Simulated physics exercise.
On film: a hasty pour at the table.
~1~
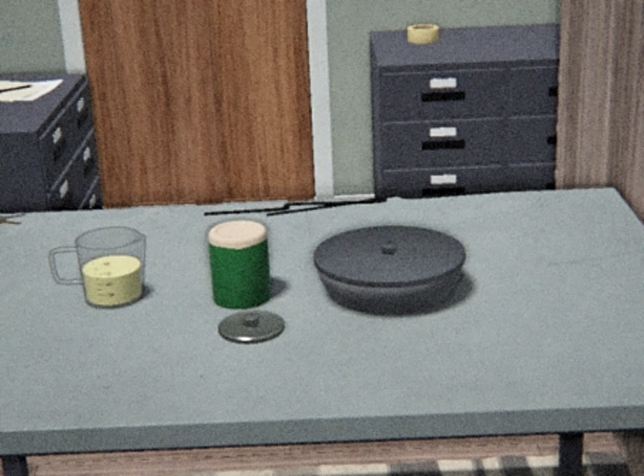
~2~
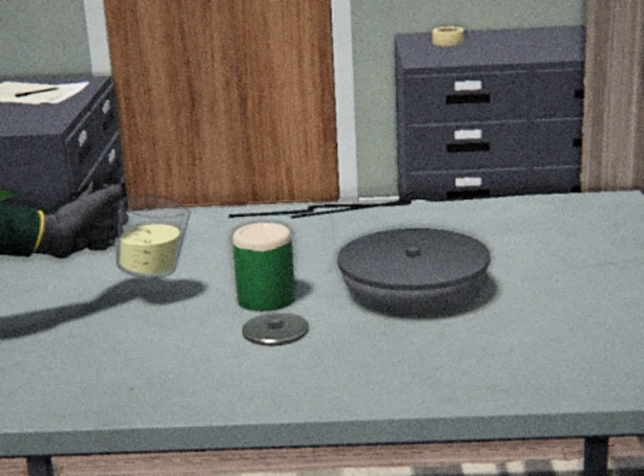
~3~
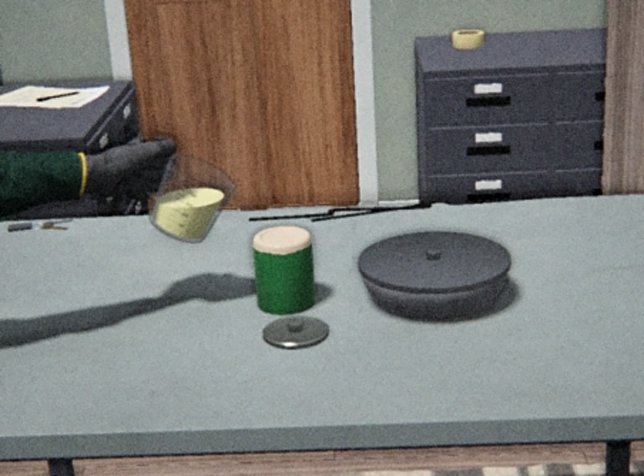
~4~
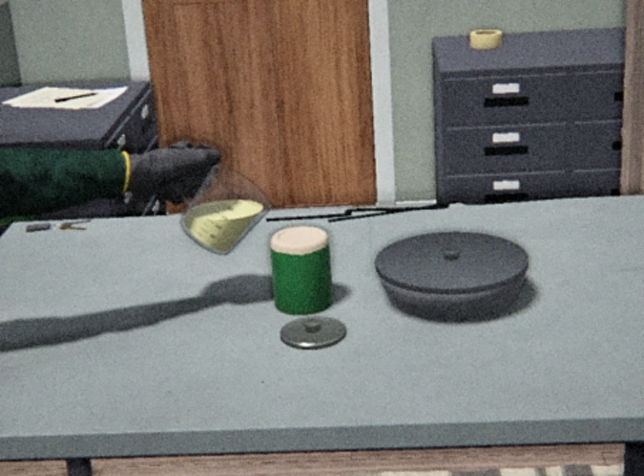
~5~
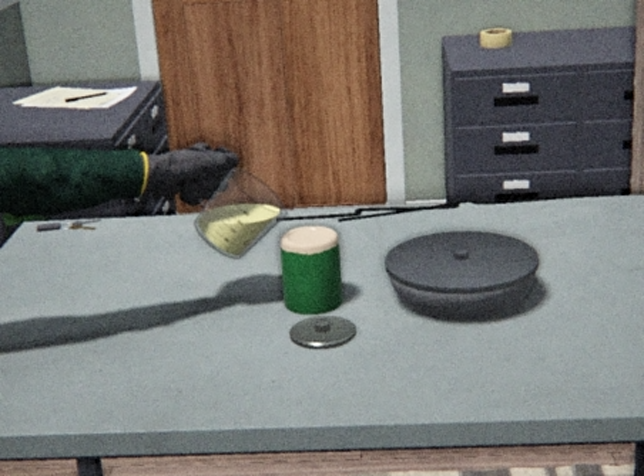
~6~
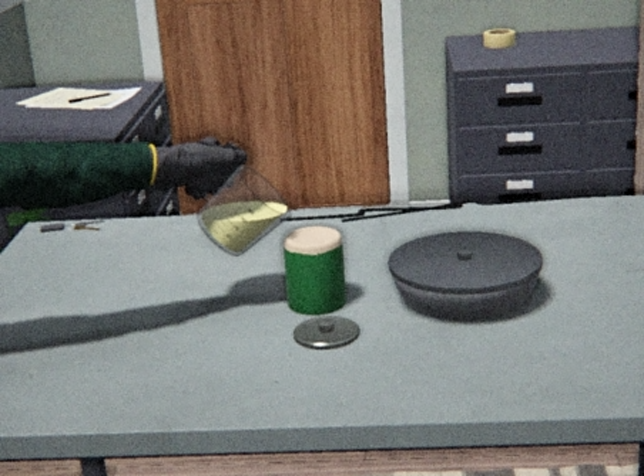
To begin with, a measuring jug about half full of pale yellow liquid sits left of a green vessel and a lidded dark dish. A dark-gloved hand lifts the jug from the left as the view drifts left, then tips it rightward in slowing increments, with all the liquid still inside.
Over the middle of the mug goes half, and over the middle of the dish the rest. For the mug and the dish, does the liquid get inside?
Mug: No. Dish: No.
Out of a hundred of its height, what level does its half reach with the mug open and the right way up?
About 25 per cent.
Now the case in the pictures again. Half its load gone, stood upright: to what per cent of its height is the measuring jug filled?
It comes up to something like 25 percent.
Shortly, it runs off the upturned base of the mug.
Then, it hits the lid of the dish and runs off.
At the finish, the mug is empty, in a puddle; the dish is empty, in a puddle.
